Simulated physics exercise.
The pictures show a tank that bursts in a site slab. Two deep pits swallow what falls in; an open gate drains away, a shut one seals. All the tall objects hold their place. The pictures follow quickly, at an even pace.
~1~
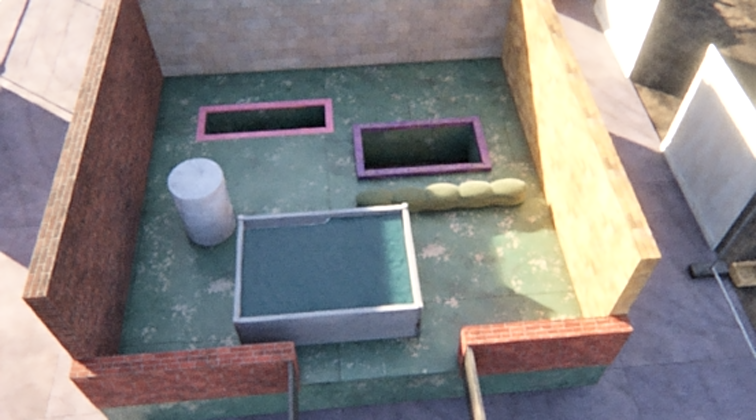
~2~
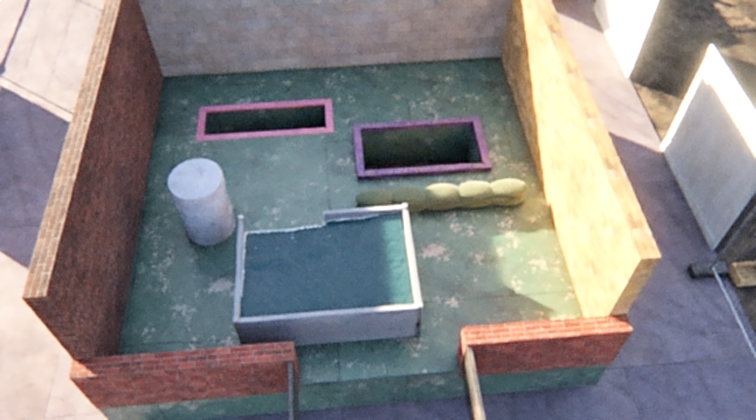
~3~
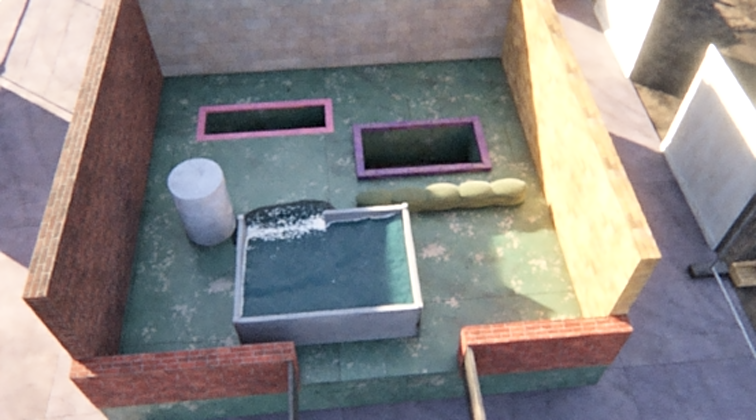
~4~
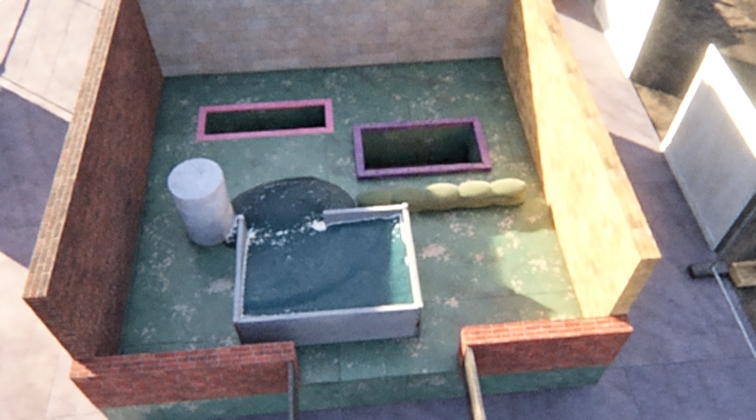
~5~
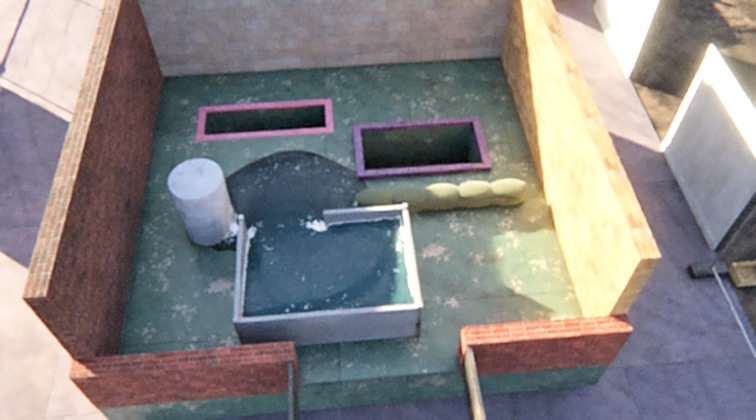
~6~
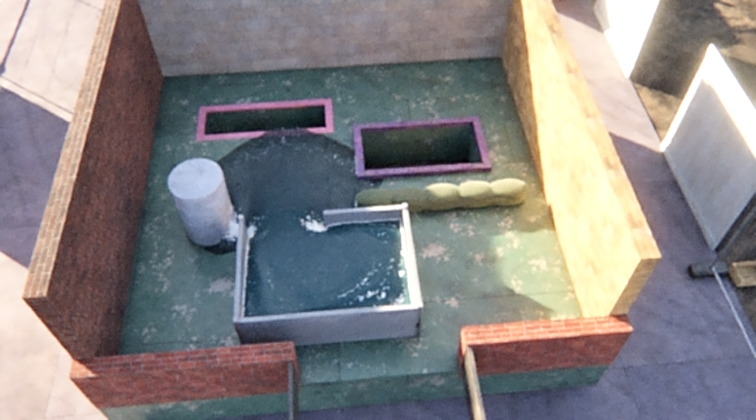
Water bursts from the open tank's far side and spreads across the green slab.
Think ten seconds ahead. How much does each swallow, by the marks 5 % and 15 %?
One by one: The gate takes less than 5 %; the pink pit takes more than 15 %; the purple pit takes less than 5 %.
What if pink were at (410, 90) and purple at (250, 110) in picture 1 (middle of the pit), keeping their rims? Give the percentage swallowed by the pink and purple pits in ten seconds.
In per cent: Pink 25, purple 30.
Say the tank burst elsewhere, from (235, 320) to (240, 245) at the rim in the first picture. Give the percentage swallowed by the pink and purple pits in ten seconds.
Per cent: Pink 30, purple 0.
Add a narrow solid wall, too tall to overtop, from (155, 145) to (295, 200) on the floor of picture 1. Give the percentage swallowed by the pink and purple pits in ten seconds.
Per cent: Pink 15, purple 6.
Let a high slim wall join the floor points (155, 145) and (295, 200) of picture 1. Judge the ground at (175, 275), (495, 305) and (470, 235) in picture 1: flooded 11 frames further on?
As listed: Wet, free of water, not flooded.
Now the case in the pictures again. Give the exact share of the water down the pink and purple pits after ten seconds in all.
About 66 and 0 per cent.
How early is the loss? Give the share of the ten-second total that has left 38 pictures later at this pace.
Near 80 in a hundred.
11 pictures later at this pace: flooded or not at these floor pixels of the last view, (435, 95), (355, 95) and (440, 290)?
As listed: Dry, under water, no water.
A moment on, water covers 25 % of the floor; the gate 0 %, the pink pit 8 %, the purple pit 0 %.
Next, water covers 30 % of the floor; the gate 0 %, the pink pit 20 %, the purple pit 0 %.
Then, water covers 45 % of the floor; the gate 0 %, the pink pit 34 %, the purple pit 0 %.
Later, water covers 60 % of the floor; the gate 0 %, the pink pit 52 %, the purple pit 0 %.
In the end, water covers 70 % of the floor; the gate 0 %, the pink pit 65 %, the purple pit 0 %.
